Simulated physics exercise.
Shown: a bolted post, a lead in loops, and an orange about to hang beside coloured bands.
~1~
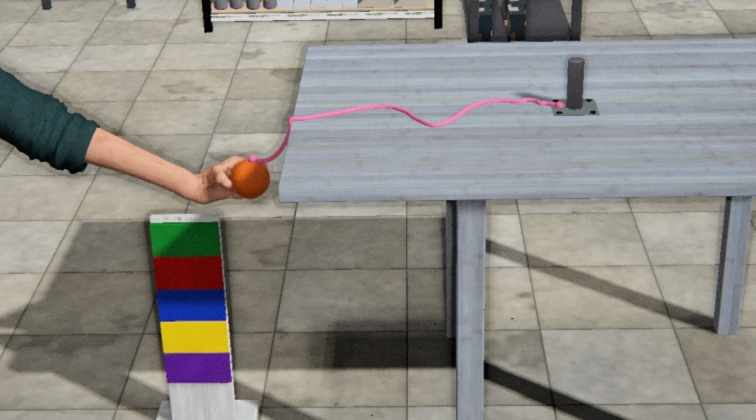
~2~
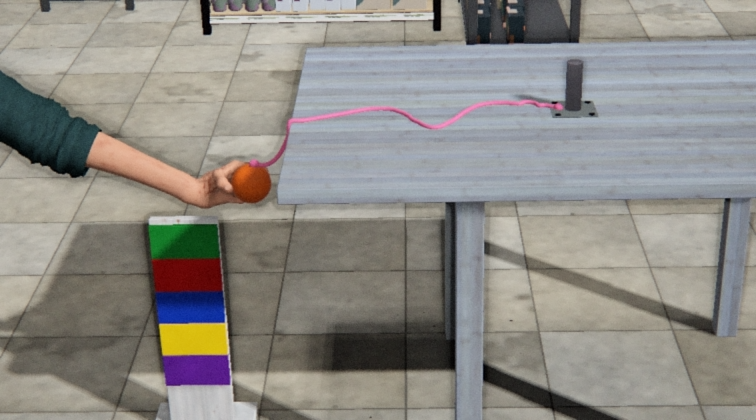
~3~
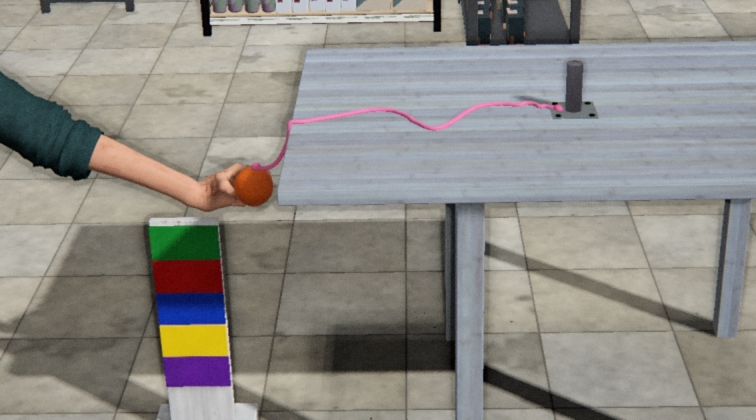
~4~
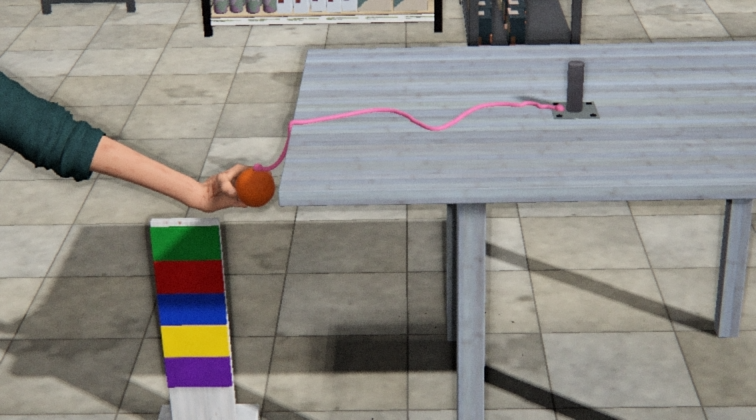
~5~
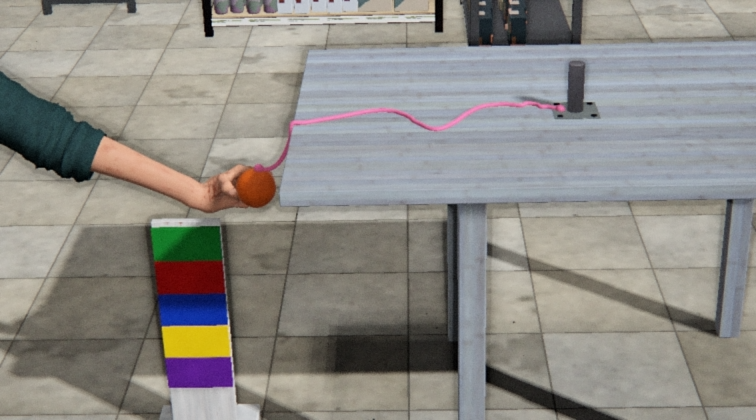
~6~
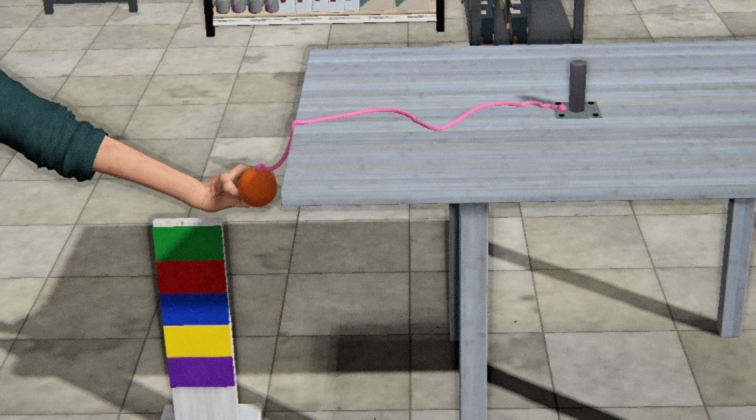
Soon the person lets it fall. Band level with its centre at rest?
Red.
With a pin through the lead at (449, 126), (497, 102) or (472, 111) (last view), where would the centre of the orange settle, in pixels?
(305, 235), (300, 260) and (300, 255).
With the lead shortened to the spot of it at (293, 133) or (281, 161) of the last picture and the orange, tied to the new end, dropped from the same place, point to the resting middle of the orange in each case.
In order, around (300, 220) and (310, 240).
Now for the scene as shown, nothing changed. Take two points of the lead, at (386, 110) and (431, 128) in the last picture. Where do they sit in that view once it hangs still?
Final spots: (319, 123), then (390, 119).
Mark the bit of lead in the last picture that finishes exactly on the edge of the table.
It's the bit near (361, 112).
Soon after, orange near (274, 269); level with red.
After that, orange near (327, 261); level with red.
And then, orange near (304, 272); level with red.
In the end, orange near (296, 271); level with red. Its middle rests at the red band.
